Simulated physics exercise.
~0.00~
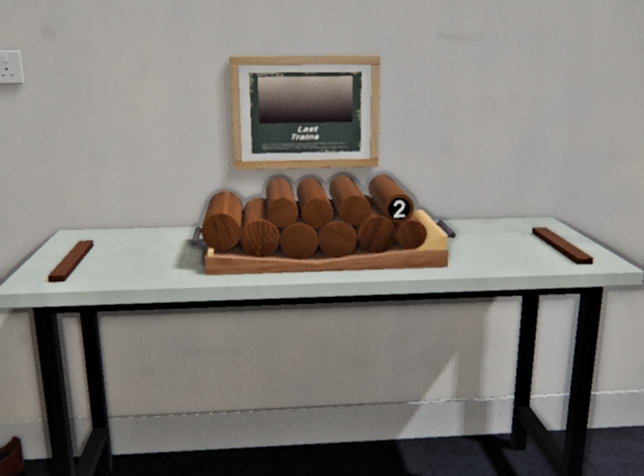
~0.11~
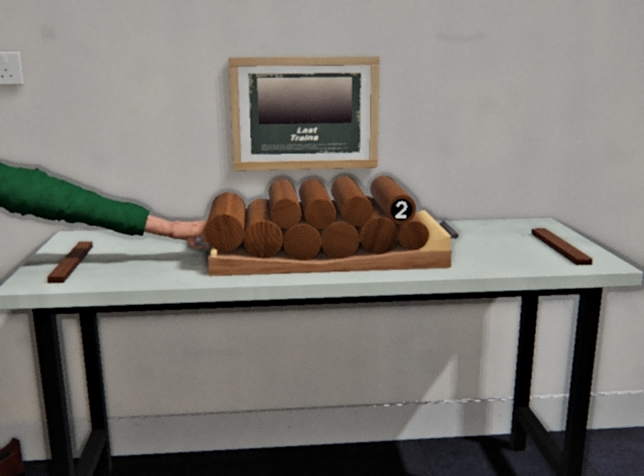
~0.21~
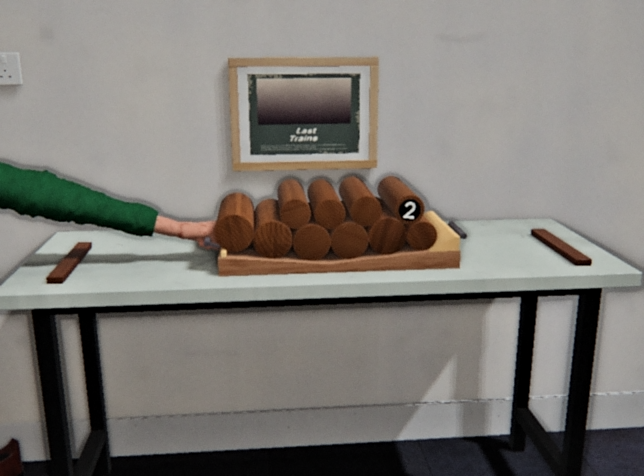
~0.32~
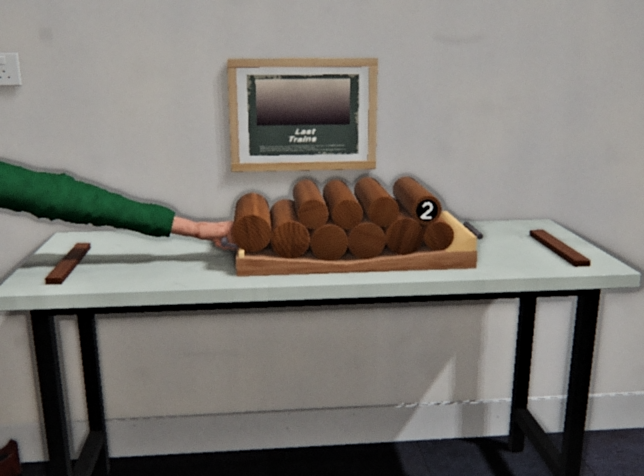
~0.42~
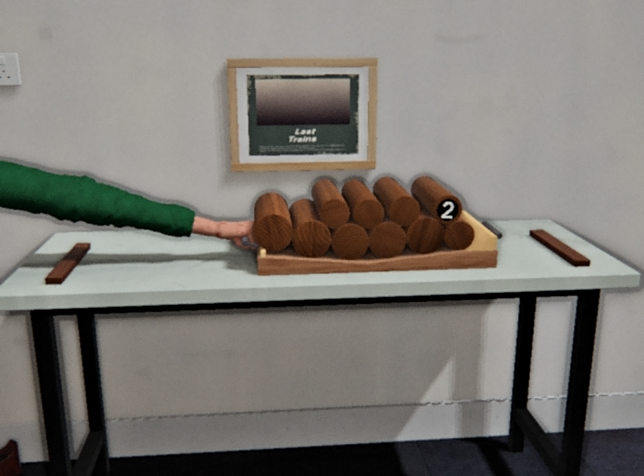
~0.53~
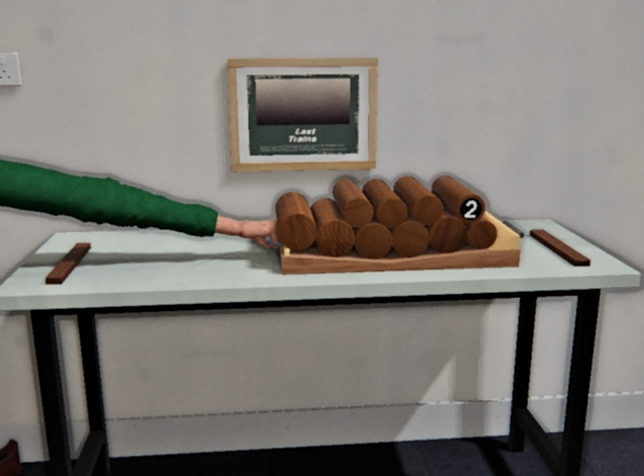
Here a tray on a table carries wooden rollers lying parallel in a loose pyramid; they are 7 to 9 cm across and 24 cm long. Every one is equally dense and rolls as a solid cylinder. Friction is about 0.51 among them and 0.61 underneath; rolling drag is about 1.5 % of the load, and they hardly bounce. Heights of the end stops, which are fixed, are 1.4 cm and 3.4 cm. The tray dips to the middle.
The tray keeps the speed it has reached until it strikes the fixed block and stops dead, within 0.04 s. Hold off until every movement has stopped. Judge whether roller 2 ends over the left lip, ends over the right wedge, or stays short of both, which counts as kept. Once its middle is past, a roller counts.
Short of both.
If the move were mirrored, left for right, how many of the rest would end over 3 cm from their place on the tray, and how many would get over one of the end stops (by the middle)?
Counts: 0, then 0.
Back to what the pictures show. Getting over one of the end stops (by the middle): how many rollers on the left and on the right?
Counting left then right, it's 0 and 0.
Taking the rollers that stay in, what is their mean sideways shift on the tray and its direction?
They end up about 2 cm further right on average.
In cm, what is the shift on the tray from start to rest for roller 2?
Roller 2: 1.
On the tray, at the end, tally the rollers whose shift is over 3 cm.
The count is 0.
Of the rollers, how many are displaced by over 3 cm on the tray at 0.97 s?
That would be 0 by then, I'd say.
After 0.74 s, tray 29 cm along; 0 now displaced over 3 cm; not one over the end stops; no. 2 0.4 cm left (moves measured on the tray).
After 0.81 s, tray 31 cm along; 0 now displaced over 3 cm; not one over the end stops; no. 2 in place.
After 0.97 s, tray 31 cm along; 0 now displaced over 3 cm; not one over the end stops; no. 2 1.1 cm right and 0.6 cm up.
All still by 1.3 s, 0 moved over 3 cm; not one over the end stops; no. 2 1 cm right and 0.5 cm up; top of the pile 16 cm high, from 16 cm.
